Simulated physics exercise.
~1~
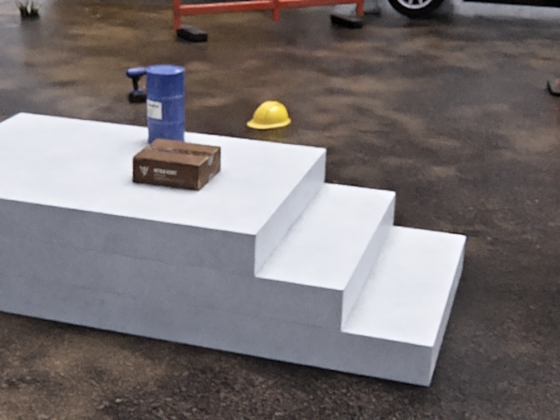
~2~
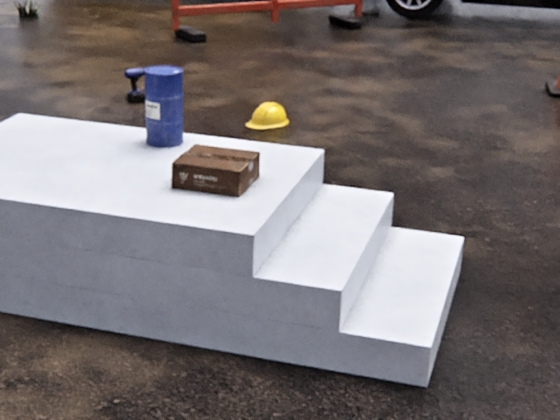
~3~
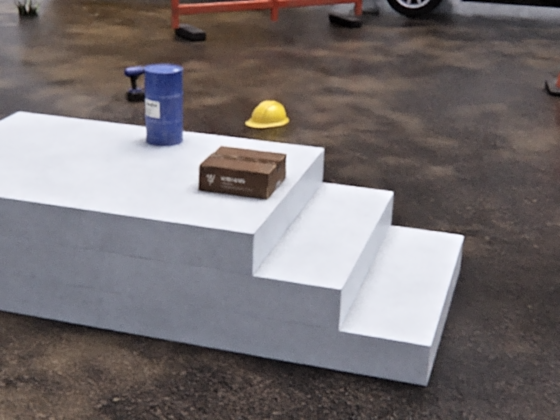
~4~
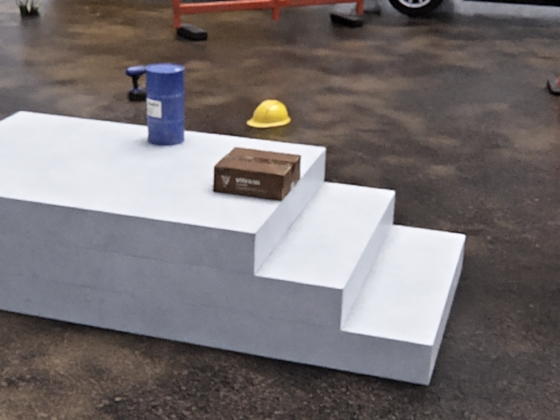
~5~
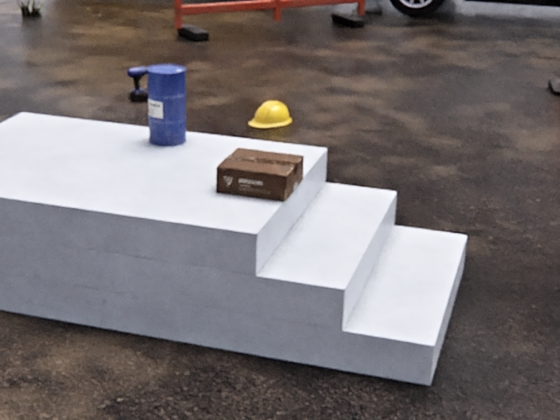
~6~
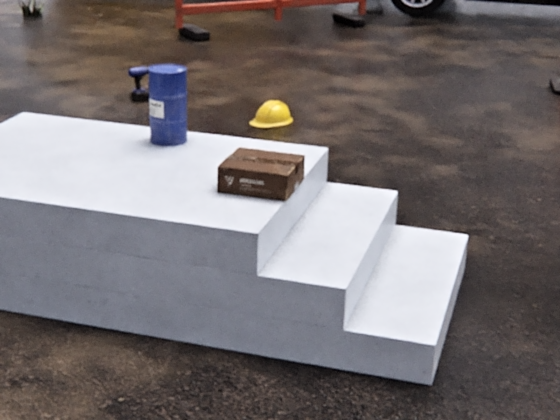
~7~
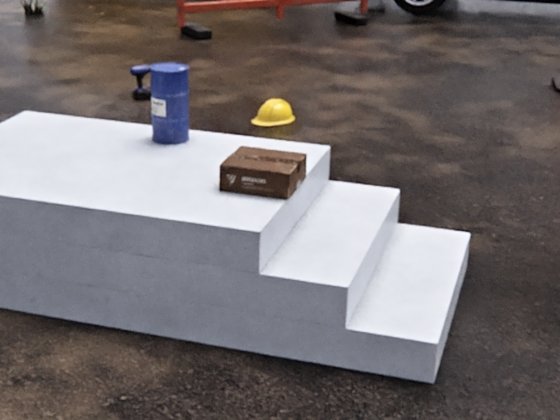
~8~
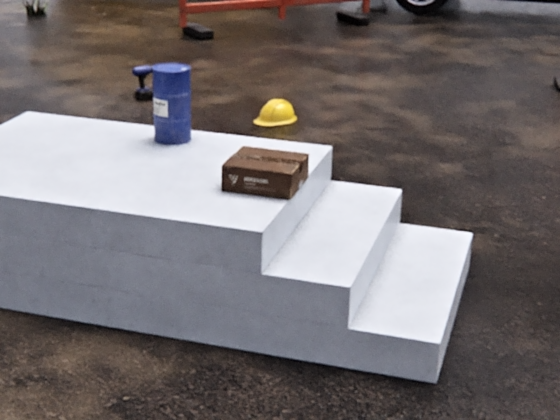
On a wet, dark paved yard, a low white platform with steps going down to the right holds a blue canister and a brown box, while a yellow hard hat sits on the ground behind. The box starts just in front of the canister and slides to the right across the flat top. It keeps moving toward the steps, covering less distance as it slows. Near the edge above the first step it comes to a stop, still upright. The canister stays standing in its place, and the box ends at rest on the upper level.
